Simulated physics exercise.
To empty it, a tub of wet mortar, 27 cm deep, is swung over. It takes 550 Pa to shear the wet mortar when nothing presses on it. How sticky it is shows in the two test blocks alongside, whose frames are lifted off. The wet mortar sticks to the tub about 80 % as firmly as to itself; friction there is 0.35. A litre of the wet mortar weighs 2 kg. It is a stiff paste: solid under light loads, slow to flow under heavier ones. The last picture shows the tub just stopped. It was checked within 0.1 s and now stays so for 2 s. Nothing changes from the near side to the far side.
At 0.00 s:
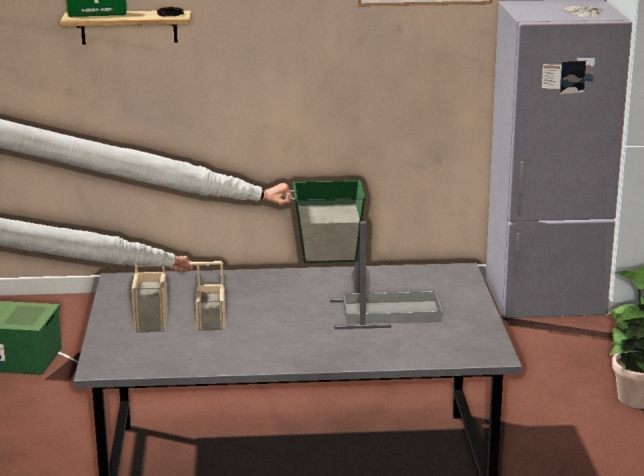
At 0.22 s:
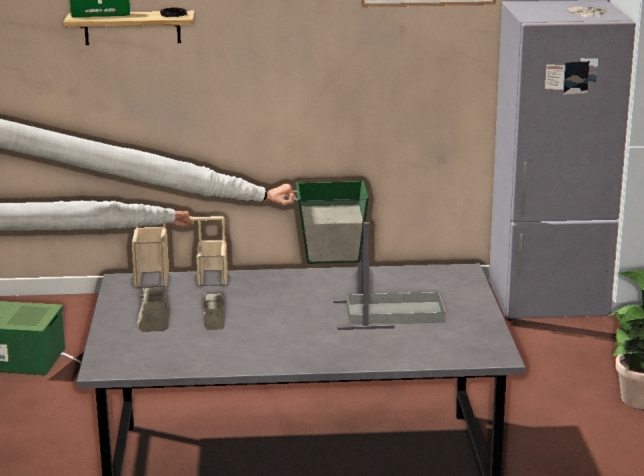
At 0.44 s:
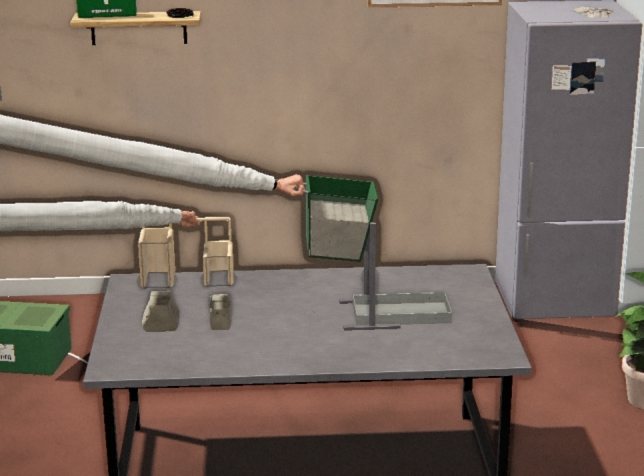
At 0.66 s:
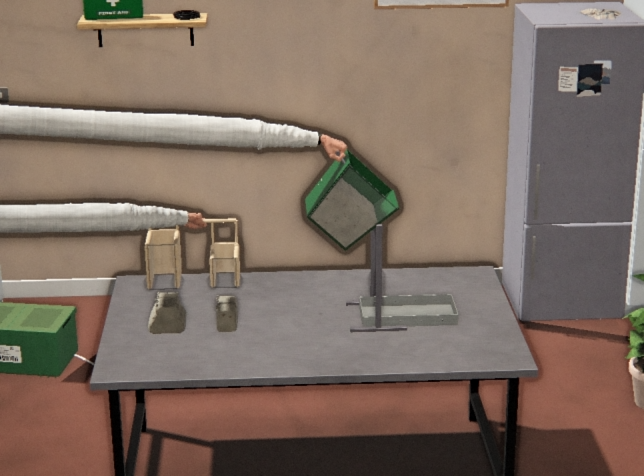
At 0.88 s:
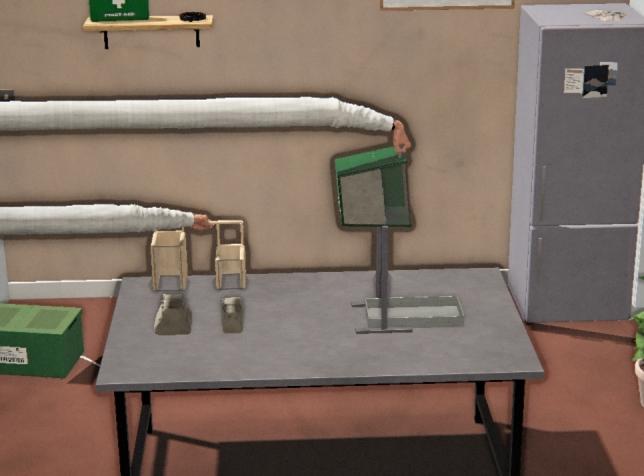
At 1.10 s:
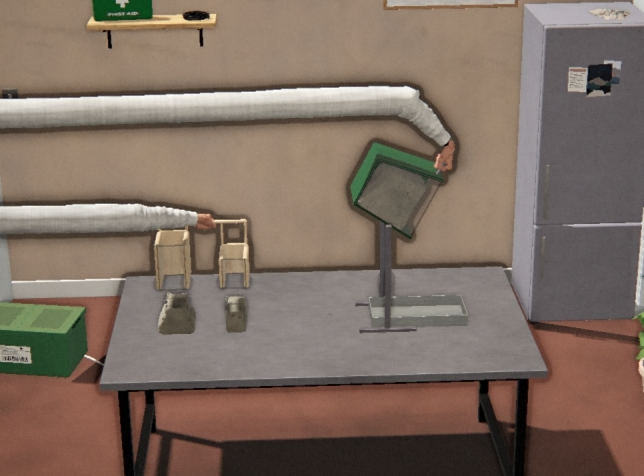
Two arms in white sleeves reach in from the left over a grey table, seen from the front and slightly above, in a room with a tan wall and a grey fridge. The lower hand lifts two pale wooden moulds off small grey blocks, which slump slightly. The upper hand swings a green tub of grey mortar rightward and over above a clear tray, as the camera drifts slightly left.
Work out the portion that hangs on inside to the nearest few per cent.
It comes to some 0 %.
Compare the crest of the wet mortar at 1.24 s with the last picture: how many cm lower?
About 12 cm.
By 1.24 s, the tub is at 117 degrees and holds 55 %.
By 1.41 s, the tub is at 117 degrees and holds 4 %.
By 1.58 s, the tub is at 117 degrees and holds 0 %.
By 1.75 s, the tub is at 117 degrees and holds 0 %.
By 3.10 s, at the end, the tub is at 117 degrees and holds 0 %.
